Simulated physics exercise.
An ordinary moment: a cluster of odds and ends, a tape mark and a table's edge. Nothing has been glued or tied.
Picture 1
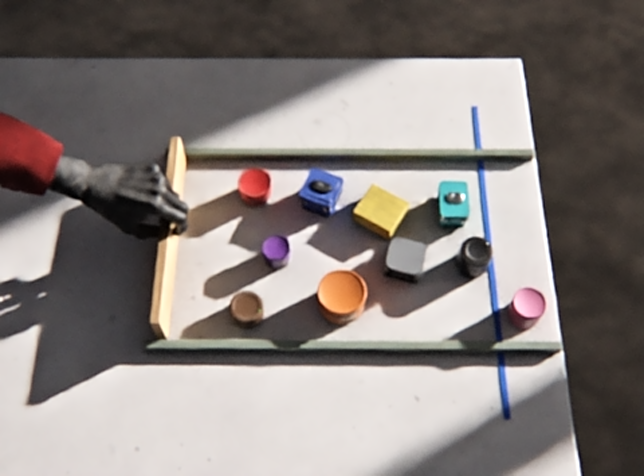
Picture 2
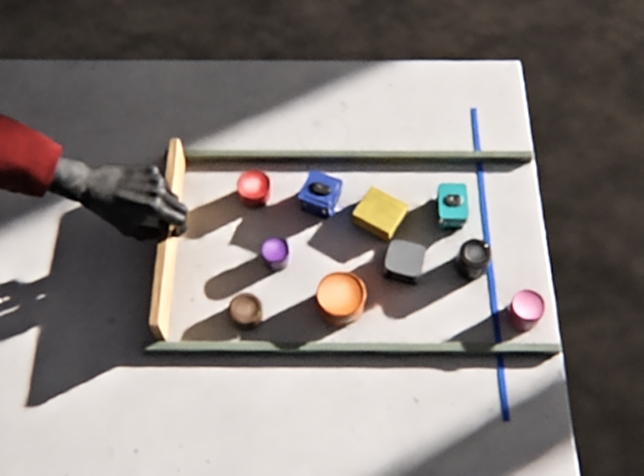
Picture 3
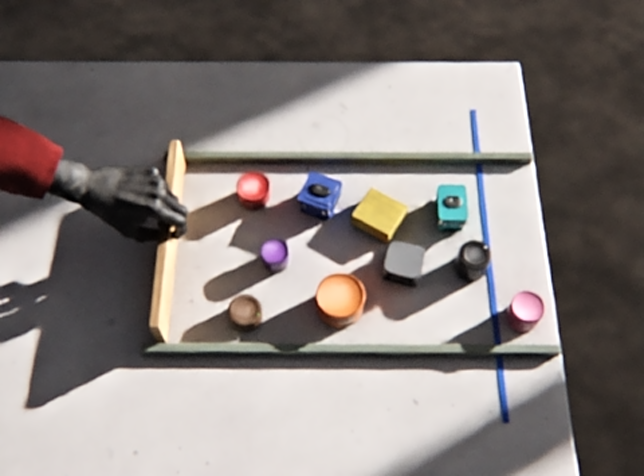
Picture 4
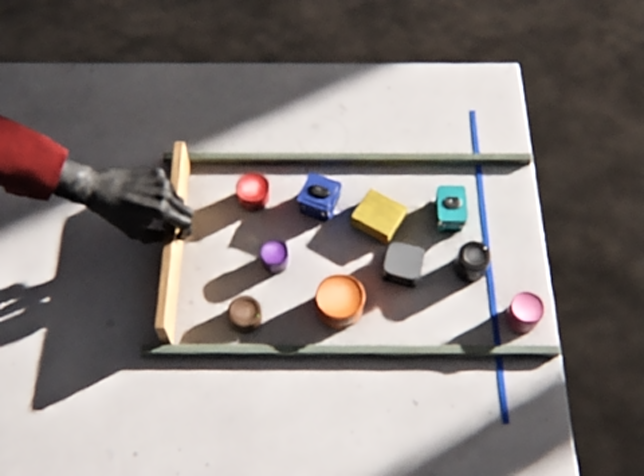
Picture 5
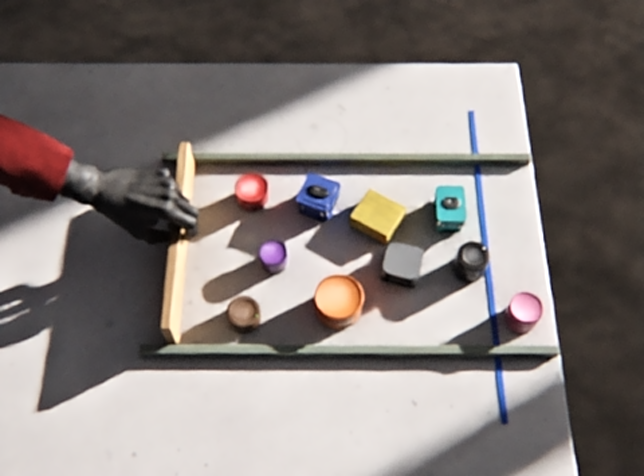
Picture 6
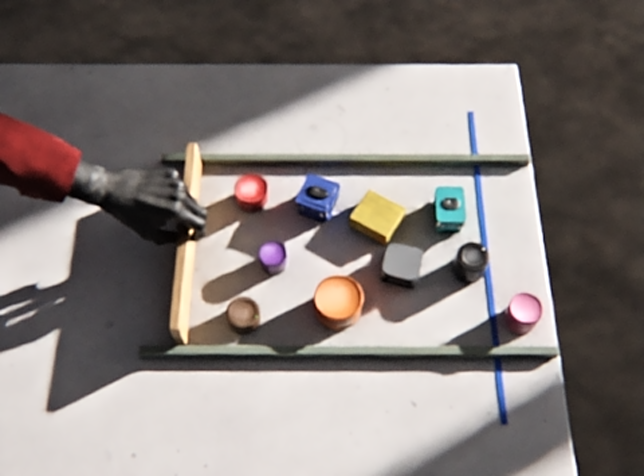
A dark mechanical hand holding a wooden board, then sliding it slightly right toward small colourful pots and blocks between two rails.
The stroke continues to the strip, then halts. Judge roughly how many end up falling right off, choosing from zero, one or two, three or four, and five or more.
Honestly, the push sends one or two of them over the end.
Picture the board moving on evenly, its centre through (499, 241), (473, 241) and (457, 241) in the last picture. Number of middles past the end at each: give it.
The counts: 4, 1 and 1.
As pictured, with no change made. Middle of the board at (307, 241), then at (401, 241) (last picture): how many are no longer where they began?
It comes to 6 for the first spot, 9 for the other.
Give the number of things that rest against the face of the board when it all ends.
Looks like 5 of them, all told.
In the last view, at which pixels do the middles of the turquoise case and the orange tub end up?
You'll find the turquoise case at roughly (532, 196) and the orange tub at roughly (553, 318).
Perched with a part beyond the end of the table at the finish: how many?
The total here is 4.
Early on, none off yet; pink tub at rest near (523, 314); black lid at rest near (471, 263); turquoise case at rest near (449, 210).
A while later, none off yet; pink tub at rest near (523, 314); black lid at rest near (471, 263); turquoise case moving near (460, 210).
Further along, none off yet; pink tub travelled about its own width near (546, 311); black lid travelled about its own width near (503, 277); turquoise case travelled about its own width near (491, 198).
Finally, the number that fall off is one or two; lost, pink tub.
